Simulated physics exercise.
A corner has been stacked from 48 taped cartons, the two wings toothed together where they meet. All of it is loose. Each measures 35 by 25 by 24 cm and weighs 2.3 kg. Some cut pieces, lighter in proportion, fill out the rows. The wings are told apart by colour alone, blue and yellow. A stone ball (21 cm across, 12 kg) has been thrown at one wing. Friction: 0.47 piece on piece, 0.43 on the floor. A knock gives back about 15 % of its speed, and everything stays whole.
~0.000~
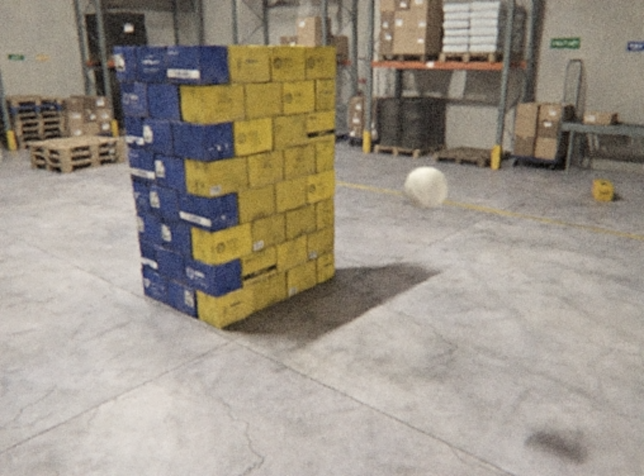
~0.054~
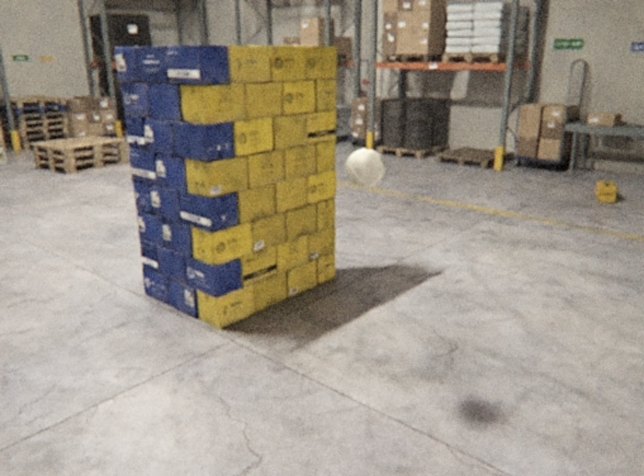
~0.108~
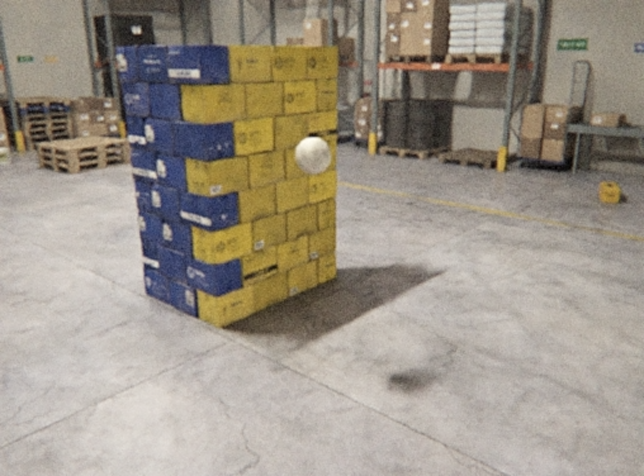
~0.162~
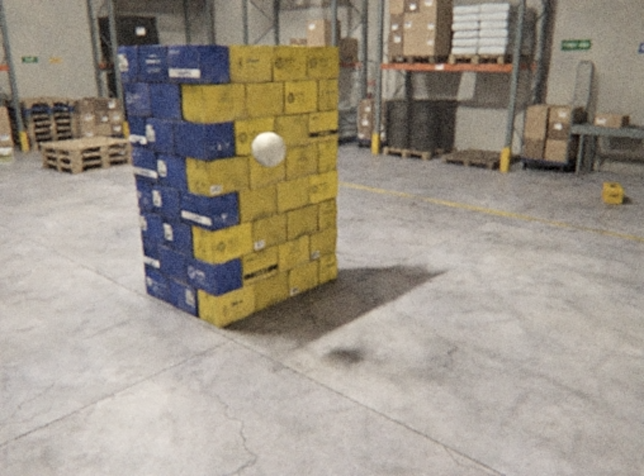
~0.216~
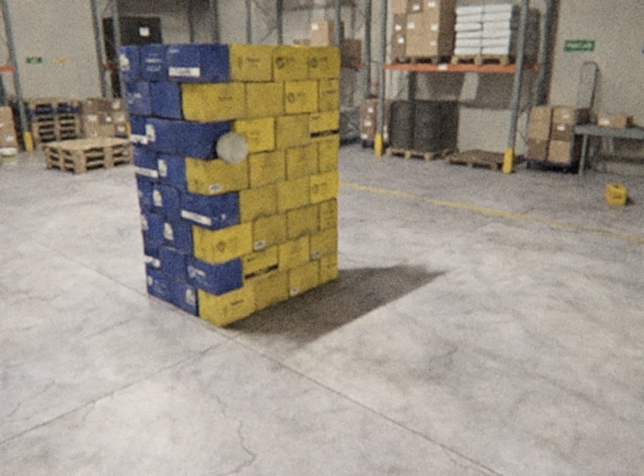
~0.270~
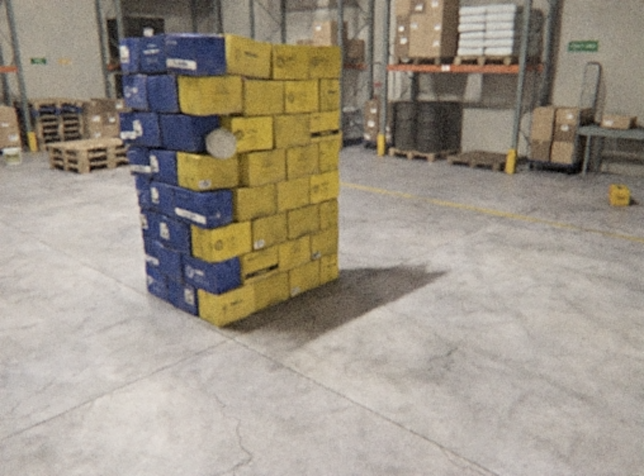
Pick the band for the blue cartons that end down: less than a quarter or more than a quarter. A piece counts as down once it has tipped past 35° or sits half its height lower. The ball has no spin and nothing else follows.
Ending down: More than a quarter.
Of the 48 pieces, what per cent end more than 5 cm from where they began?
It is 45 per cent.
After 0.44 s, ball still moving; 1 of the 20 blue cartons down (1 of 48 in all colours); top blue carton 13° from how it stood; top yellow carton 34 mm from its place.
After 0.92 s, ball still moving; 6 of the 20 blue cartons down (9 of 48 in all colours); top blue carton 75° from how it stood, 44 cm lower; top yellow carton 44 mm from its place.
After 1.54 s, ball still moving; 14 of the 20 blue cartons down (17 of 48 in all colours); top blue carton upside down; top yellow carton 47 mm from its place.
After 2.24 s, ball still moving; 15 of the 20 blue cartons down (18 of 48 in all colours); top blue carton upside down; top yellow carton 48 mm from its place.
In the end (3.7 s), ball rolling away; 15 of the 20 blue cartons down (18 of 48 in all colours); top blue carton upside down; top yellow carton 48 mm from its place. That is 75 per cent. From the last view, middles, top blue carton near (100, 318), top yellow carton near (280, 63).
